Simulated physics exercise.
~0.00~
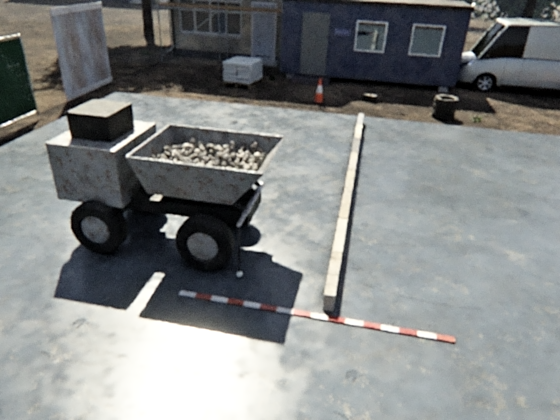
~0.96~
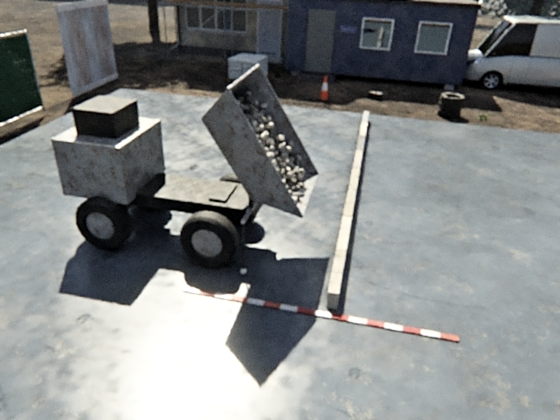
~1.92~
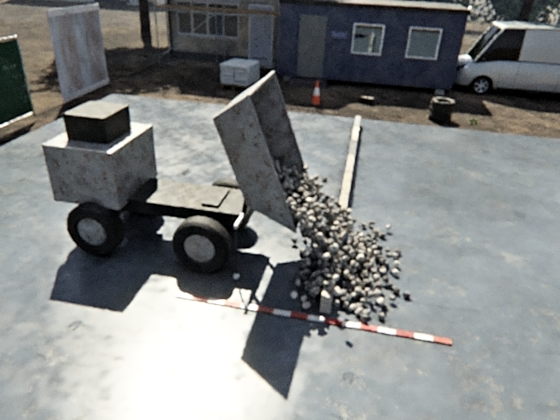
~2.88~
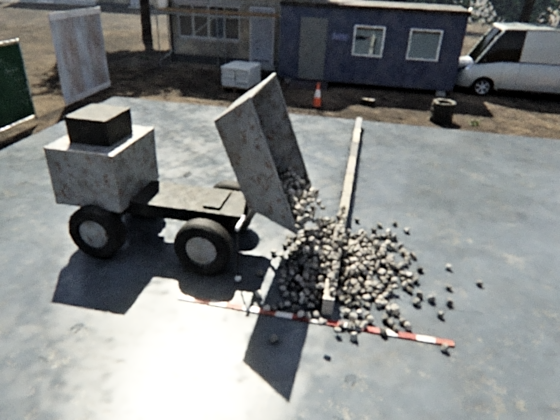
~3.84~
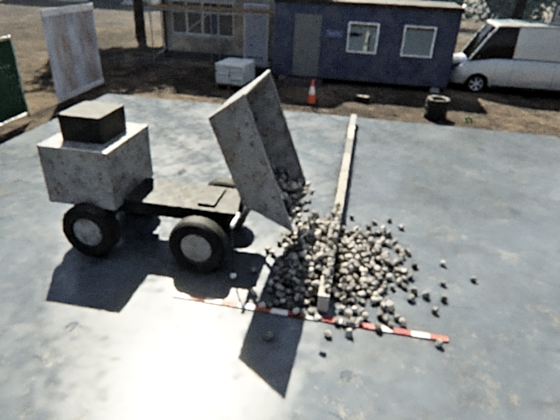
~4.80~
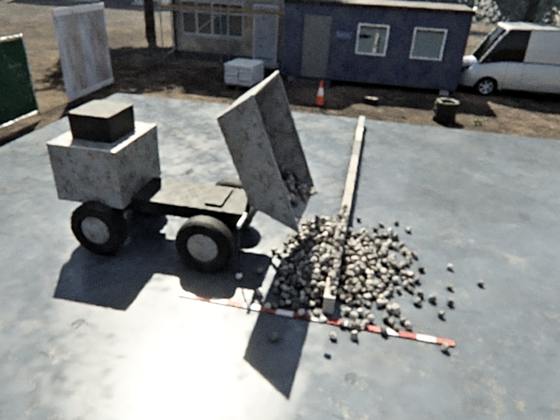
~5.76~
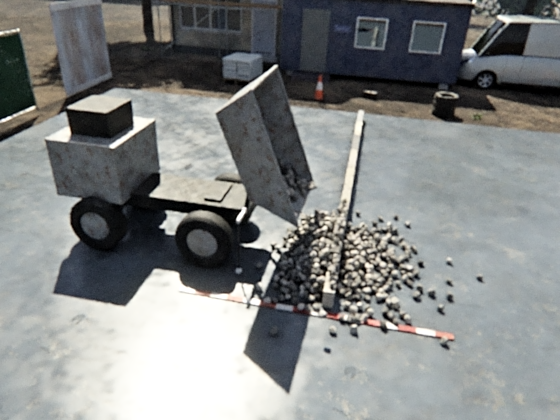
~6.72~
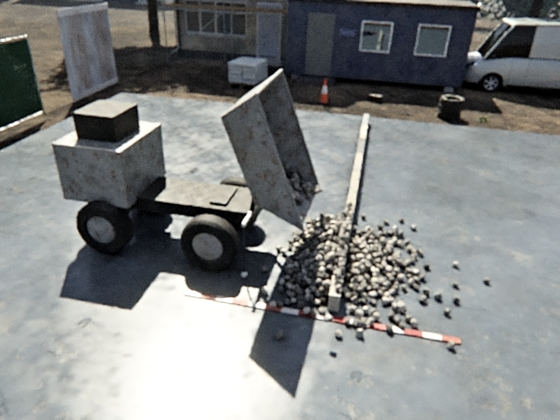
The dumper's skip tips up and pours grey stones into a heap across the kerb.
